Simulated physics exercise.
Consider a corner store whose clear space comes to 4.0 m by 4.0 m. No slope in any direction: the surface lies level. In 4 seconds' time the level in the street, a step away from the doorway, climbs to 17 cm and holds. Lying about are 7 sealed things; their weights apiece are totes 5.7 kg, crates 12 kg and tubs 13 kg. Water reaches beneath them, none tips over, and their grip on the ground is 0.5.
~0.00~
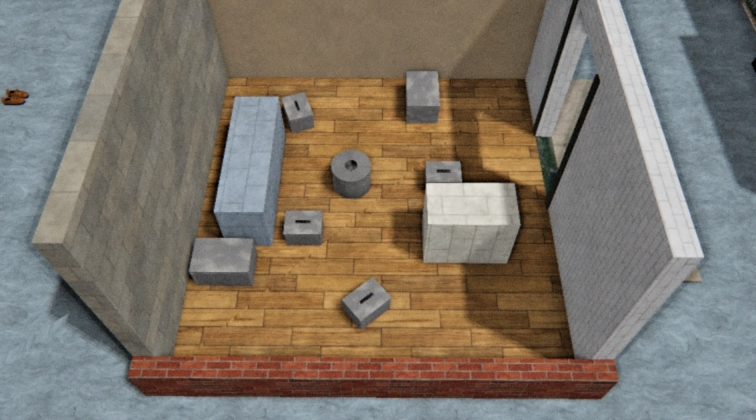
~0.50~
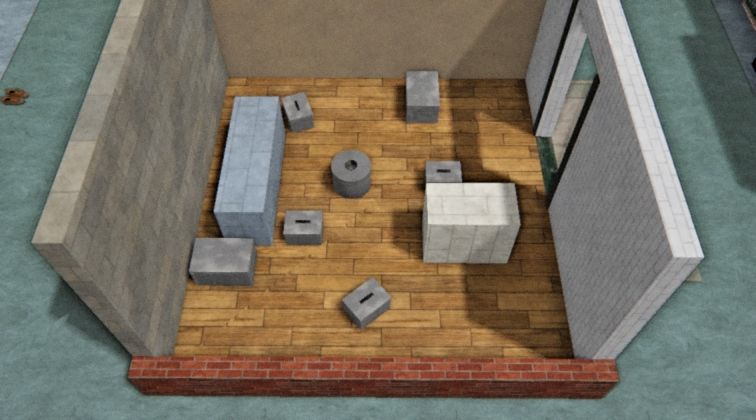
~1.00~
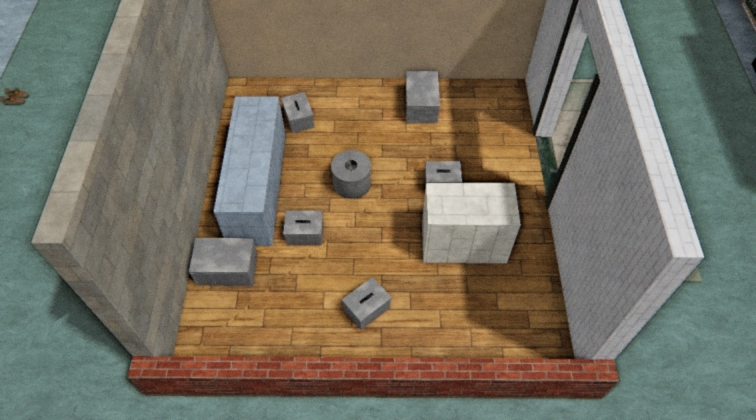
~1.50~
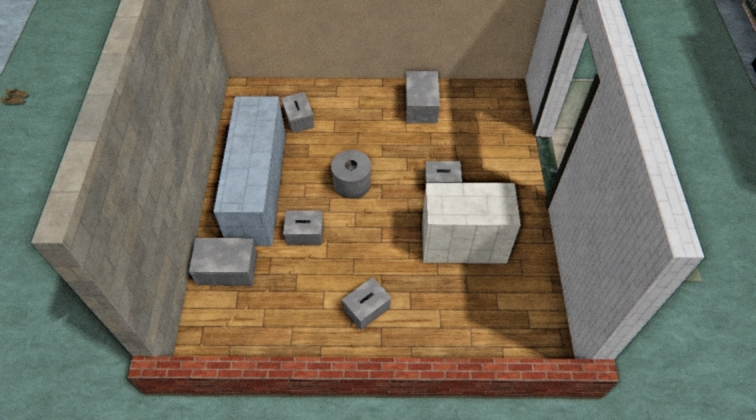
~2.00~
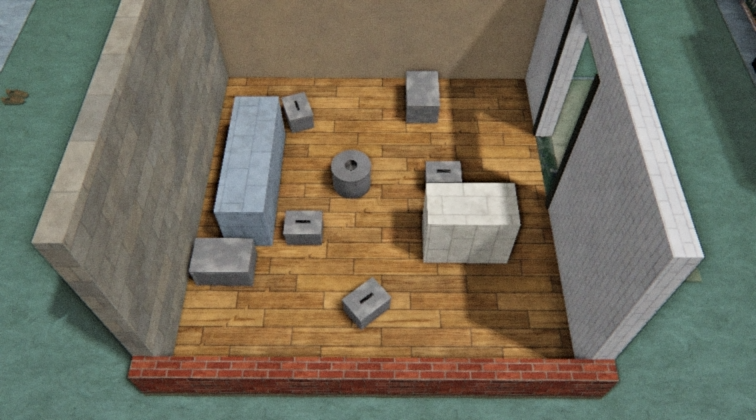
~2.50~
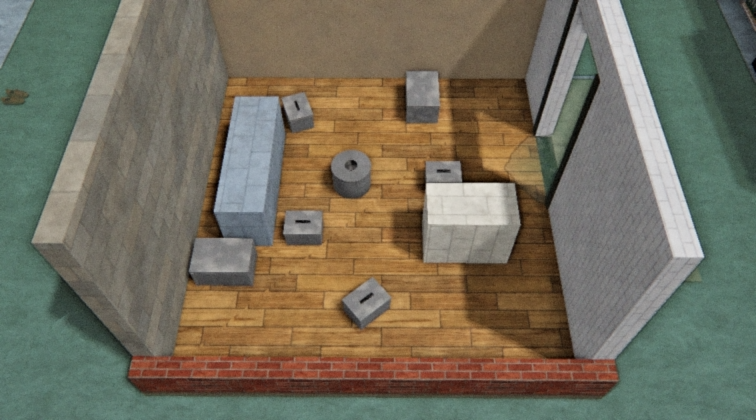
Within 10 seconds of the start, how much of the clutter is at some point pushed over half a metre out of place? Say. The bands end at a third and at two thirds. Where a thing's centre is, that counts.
Going by this, the fraction will be in the middle third.
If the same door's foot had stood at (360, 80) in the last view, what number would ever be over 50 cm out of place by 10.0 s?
The answer then is 4.
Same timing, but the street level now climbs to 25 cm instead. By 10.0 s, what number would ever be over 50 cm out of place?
It would come to 6 of them.
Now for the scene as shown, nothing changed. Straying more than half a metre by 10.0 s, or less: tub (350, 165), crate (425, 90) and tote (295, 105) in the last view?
Within, beyond, beyond.
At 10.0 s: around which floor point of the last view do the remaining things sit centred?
(276, 194).
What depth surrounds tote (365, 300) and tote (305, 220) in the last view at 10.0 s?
First roughly 2 cm, second roughly 6 cm.
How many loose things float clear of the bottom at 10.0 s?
The number is 5.
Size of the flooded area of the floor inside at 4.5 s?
4.5 m2.
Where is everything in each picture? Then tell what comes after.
The first frame shows a tote at (297, 106), on the bottom; a crate at (423, 88) rests on the ground; 0.0 m2 under water; 0 of 7 have shifted.
The second frame shows a tote at (297, 106) rests on the ground; a crate at (423, 88), on the bottom; water covers 0.0 m2; 0 of 7 have shifted.
The third frame shows a tote at (297, 106) rests on the ground; a crate at (423, 88), on the bottom; 0.0 m2 under water; 0 of 7 have shifted.
The fourth frame shows a tote at (297, 106) rests on the ground; a crate at (423, 88) rests on the ground; water covers 0.0 m2; 0 of 7 have shifted.
The fifth frame shows a tote at (297, 106) rests on the ground; a crate at (423, 88), on the bottom; water covers 0.0 m2; 0 of 7 have shifted.
The sixth frame shows a tote at (297, 106), on the bottom; a crate at (423, 88) rests on the ground; water covers 0.2 m2; 0 of 7 have shifted.
After 3.5 s 0 of 7 are over 50 cm from their spots; 0 afloat.
After 4.5 s 0 of 7 are over 50 cm from their spots; 0 afloat.
After 7.0 s 3 of 7 are over 50 cm from their spots; 0 afloat.
After 10.0 s 4 of 7 are over 50 cm from their spots, and 4 have been at some point; 5 afloat.
